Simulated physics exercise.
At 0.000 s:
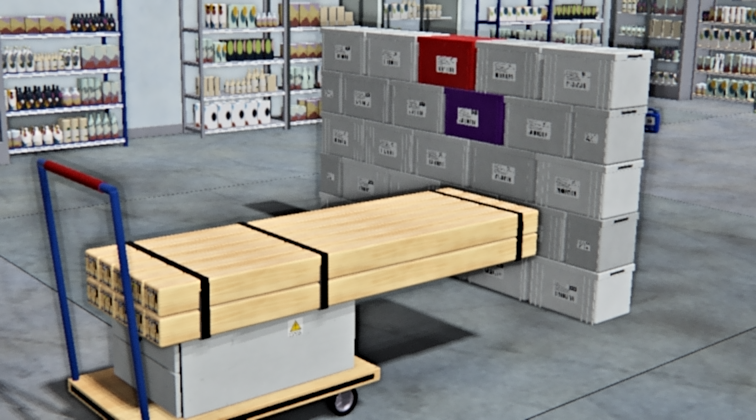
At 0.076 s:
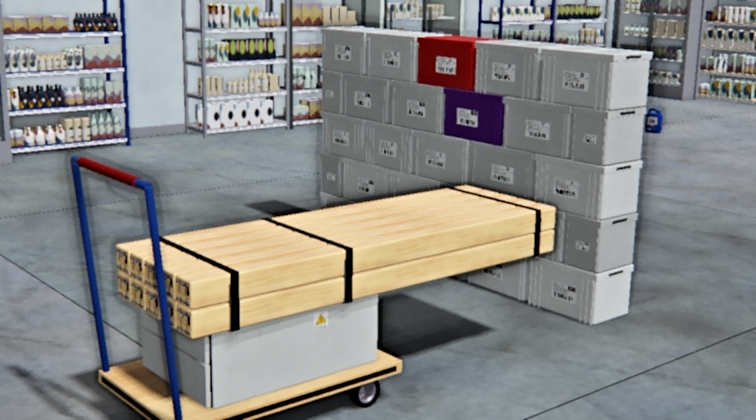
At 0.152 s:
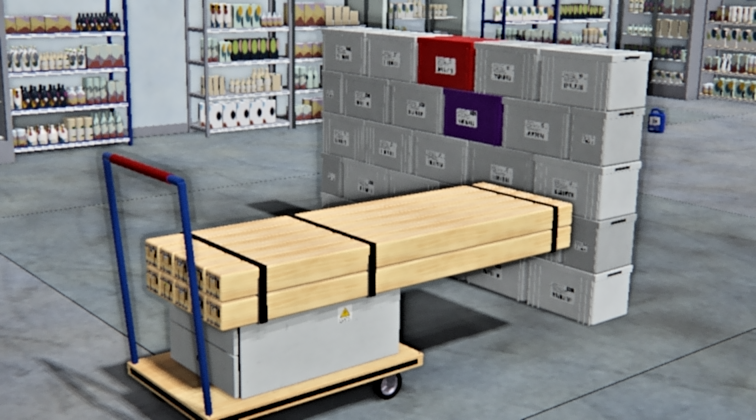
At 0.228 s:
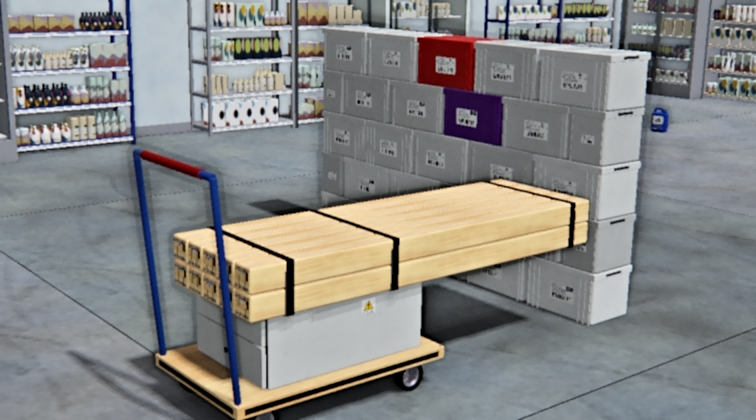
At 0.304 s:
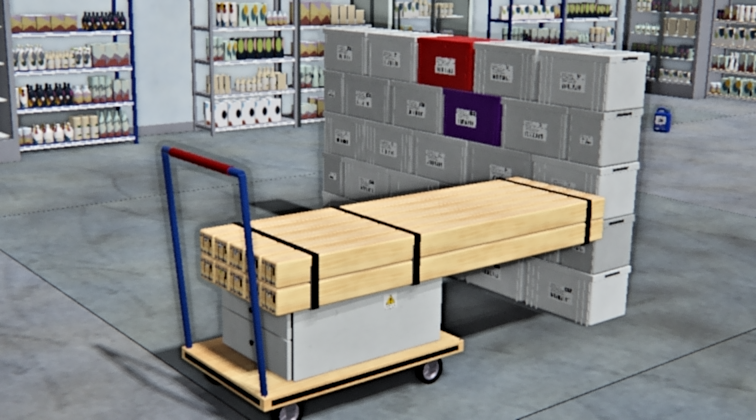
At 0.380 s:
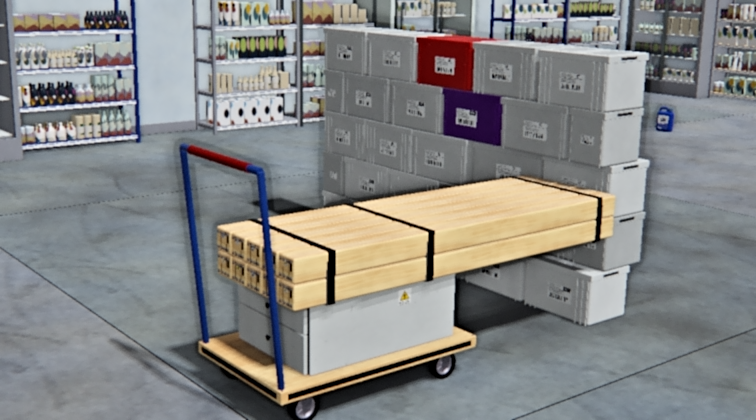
A trolley loaded with strapped timber rolls up to a wall of grey totes, nudging some.
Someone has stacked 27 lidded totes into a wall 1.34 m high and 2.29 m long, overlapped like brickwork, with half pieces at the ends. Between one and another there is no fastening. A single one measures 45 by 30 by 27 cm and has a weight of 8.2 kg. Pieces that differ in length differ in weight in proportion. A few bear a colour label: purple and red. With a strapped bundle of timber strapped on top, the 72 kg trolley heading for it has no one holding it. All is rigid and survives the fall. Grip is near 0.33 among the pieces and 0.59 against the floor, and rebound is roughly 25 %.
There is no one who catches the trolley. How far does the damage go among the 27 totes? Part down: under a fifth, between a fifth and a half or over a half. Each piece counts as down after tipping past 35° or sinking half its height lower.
A fifth up to a half.
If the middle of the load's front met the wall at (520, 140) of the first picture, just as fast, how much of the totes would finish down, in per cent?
30 percent.
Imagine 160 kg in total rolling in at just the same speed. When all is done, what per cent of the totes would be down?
I'd guess something like 40 per cent of them end down.
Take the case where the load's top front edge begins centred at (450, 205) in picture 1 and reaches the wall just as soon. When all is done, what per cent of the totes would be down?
Then around 30 percent of them.
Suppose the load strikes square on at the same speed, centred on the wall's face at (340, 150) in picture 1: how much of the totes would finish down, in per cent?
I'd put it at around 40 percent.
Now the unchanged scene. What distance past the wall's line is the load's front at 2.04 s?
At that time it's around 45 cm.
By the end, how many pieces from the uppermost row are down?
Top row tally: 3.
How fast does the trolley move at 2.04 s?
0.0 m/s.
After 0.70 s, load 27 cm past the wall's line, still rolling; none of the 27 totes down, 11 disturbed; purple tote 59 mm from its place; red tote 34 mm from its place.
After 1.20 s, load 38 cm past the wall's line, still rolling; 1 of the 27 totes down; red tote 26° from how it stood; purple tote 26° from how it stood.
After 1.54 s, load 43 cm past the wall's line, still rolling; 10 of the 27 totes down; red tote 47° from how it stood, 38 cm lower; purple tote 45° from how it stood, 36 cm lower.
After 2.04 s, load 46 cm past the wall's line, stopped; 10 of the 27 totes down; red tote on its side; purple tote on its side.
In the end (3.2 s), load 46 cm past the wall's line, stopped; 10 of the 27 totes down; red tote upside down; purple tote on its side. That is 37 per cent. From the last view, middles, red tote near (330, 169), purple tote near (520, 220).
